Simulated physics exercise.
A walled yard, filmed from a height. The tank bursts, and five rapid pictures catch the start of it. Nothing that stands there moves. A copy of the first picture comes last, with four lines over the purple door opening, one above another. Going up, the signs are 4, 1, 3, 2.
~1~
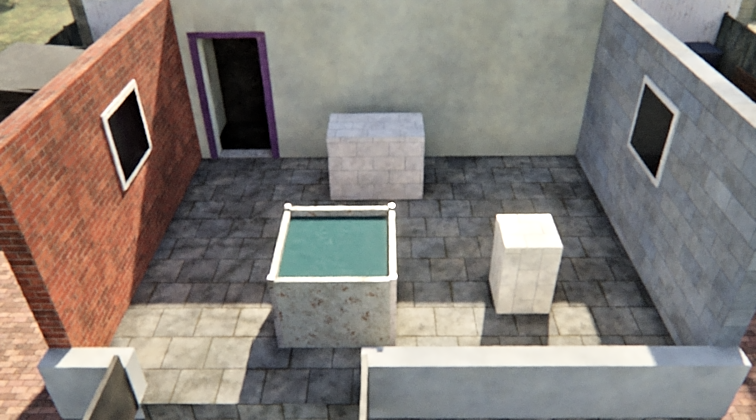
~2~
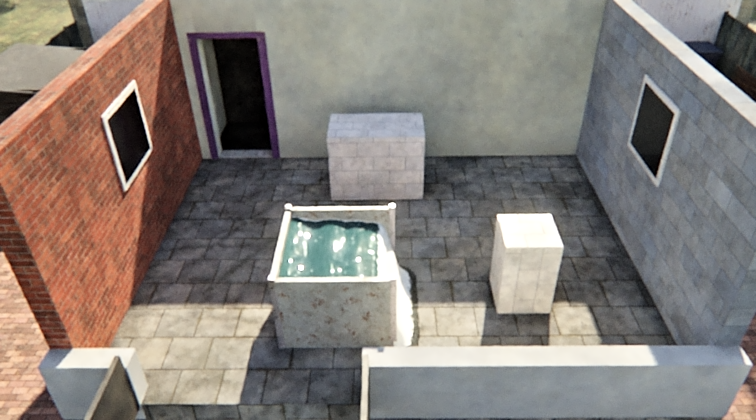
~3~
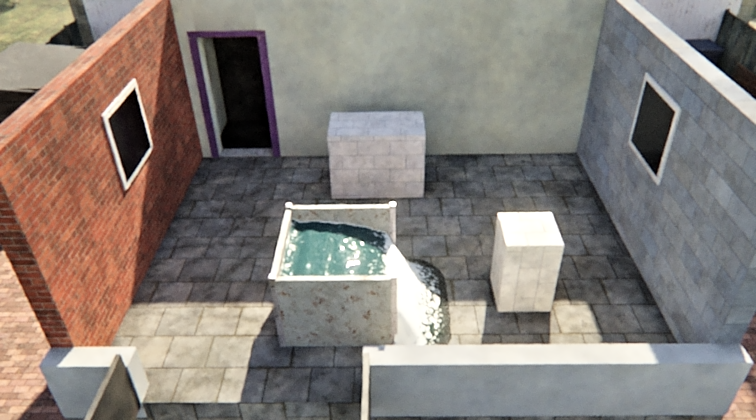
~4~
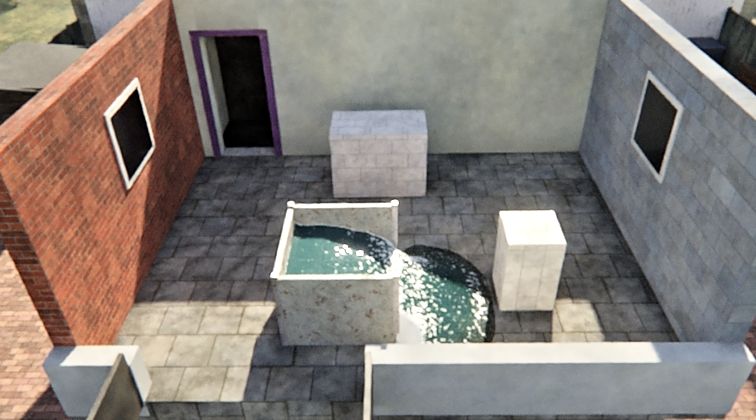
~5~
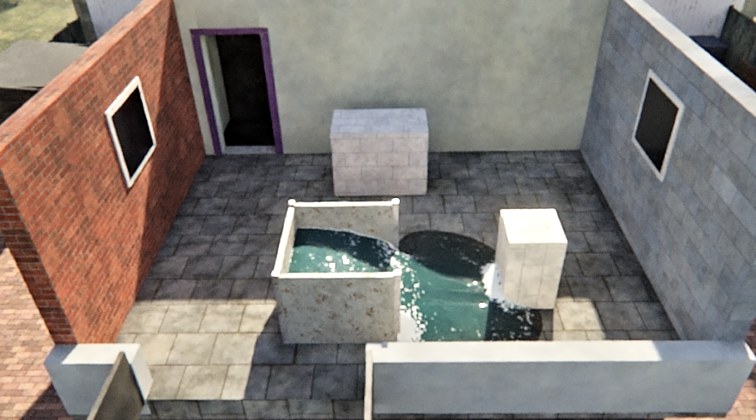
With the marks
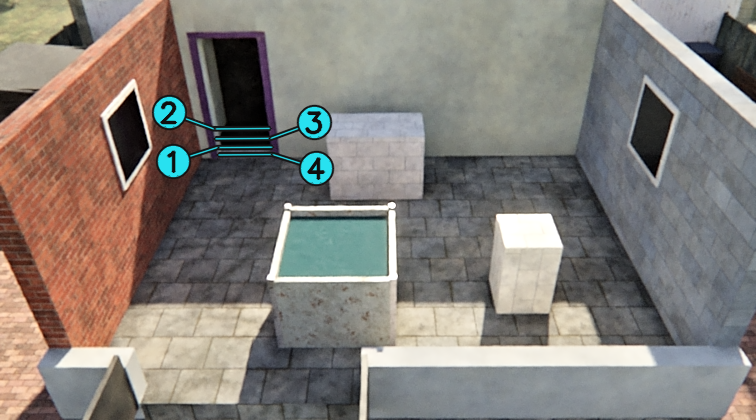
Water in a square stone tank rippled, then poured out through its right side onto the paving of a walled yard, spreading into a dark, foaming pool that reached the white block on the right.
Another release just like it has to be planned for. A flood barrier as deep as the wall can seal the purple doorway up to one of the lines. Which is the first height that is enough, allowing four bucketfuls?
That is height 4.
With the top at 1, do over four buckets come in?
No, not at all.
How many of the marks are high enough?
All four.
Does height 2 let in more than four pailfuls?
No, not at all.
In cyan, 1 at (244, 147); 2 at (241, 128); 3 at (243, 138); 4 at (245, 154); from the bottom up 4, 1, 3, 2.
For height 1, nothing gets over.
For height 2, nothing gets over.
For height 3, nothing gets over.
For height 4, a splash gets over, under a bucket.
